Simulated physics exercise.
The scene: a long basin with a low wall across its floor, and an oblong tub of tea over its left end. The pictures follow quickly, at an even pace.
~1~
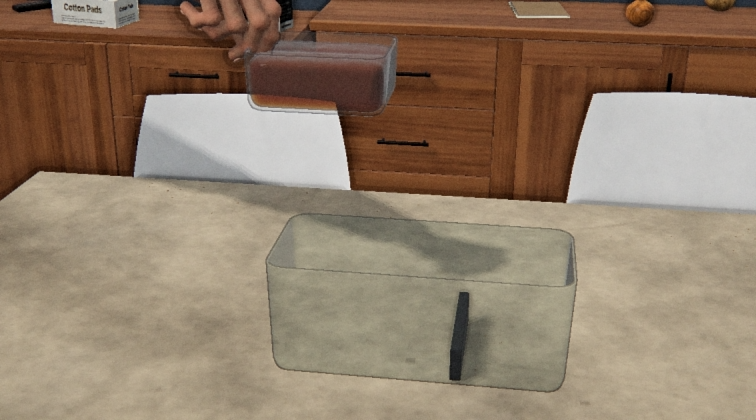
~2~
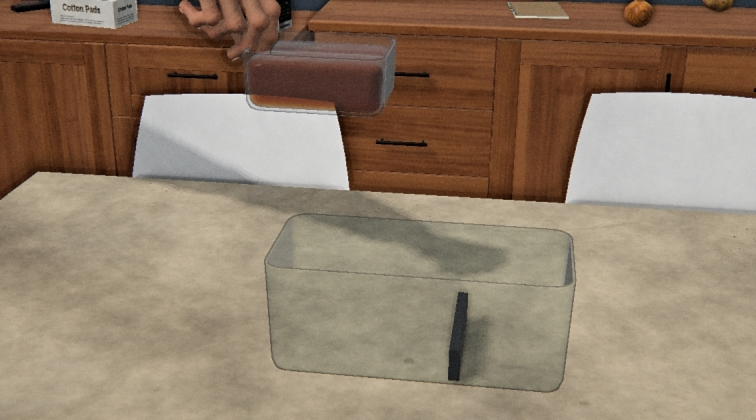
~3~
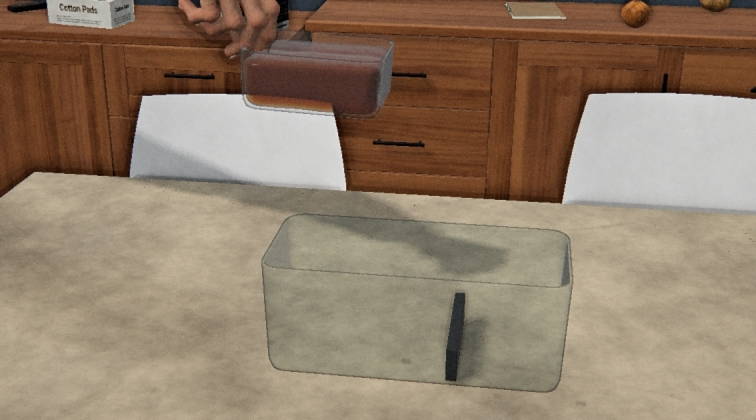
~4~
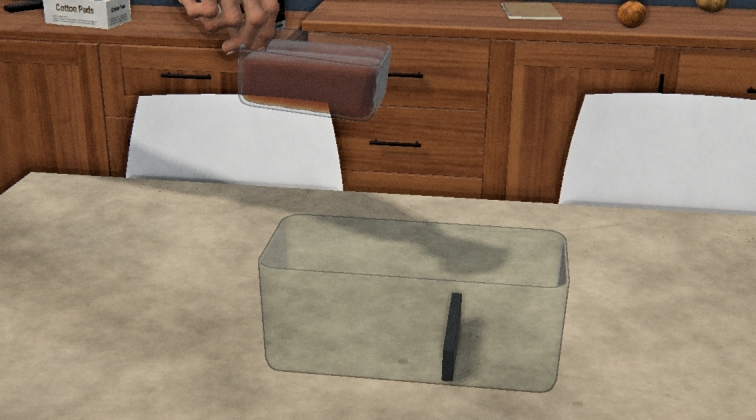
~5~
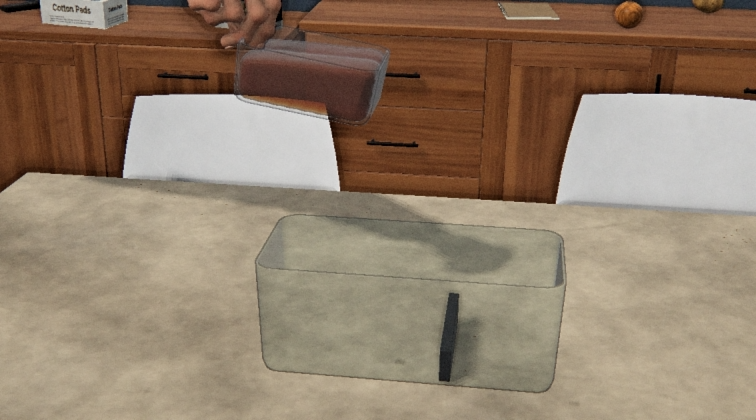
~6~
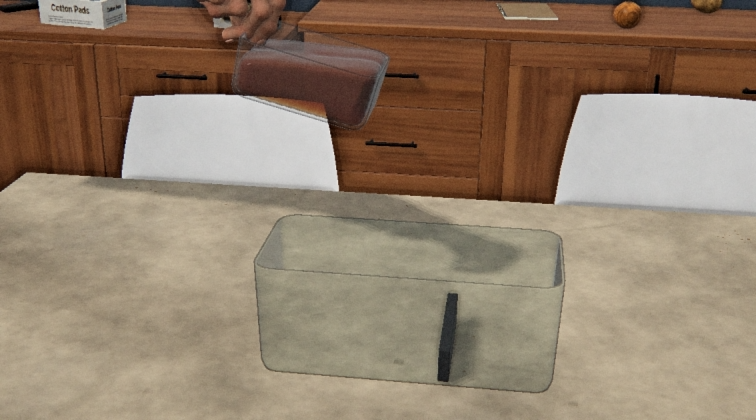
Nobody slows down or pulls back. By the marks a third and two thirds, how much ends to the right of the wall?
The share right of the wall is from a third to two thirds.
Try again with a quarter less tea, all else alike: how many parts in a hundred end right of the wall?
Close to 35 per cent.
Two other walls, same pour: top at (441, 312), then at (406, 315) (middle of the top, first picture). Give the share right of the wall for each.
About 65 and 75 per cent.
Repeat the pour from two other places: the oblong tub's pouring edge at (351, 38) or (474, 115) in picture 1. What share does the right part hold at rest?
Near 10 % and 65 %.
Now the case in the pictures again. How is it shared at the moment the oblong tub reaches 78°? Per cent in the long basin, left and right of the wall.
Left: 5 %. Right: 20 %.
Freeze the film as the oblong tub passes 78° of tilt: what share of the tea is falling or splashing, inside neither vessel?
Some 55 per cent.
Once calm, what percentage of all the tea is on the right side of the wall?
It comes to 50 per cent or so.
A moment on, the oblong tub is tipped on its side and 22 per cent is still to pour, 5 is left of the wall and 19 right of it.
Next, the oblong tub is tipped right over and 2 per cent is still to pour, 35 is left of the wall and 51 right of it.
Then the oblong tub is tipped right over and 0 per cent is still to pour, 44 is left of the wall and 50 right of it.
Later the oblong tub is tipped right over and 0 per cent is still to pour, 43 is left of the wall and 50 right of it.
In the end 43 per cent lies left of the wall, 50 right of it and 6 outside.
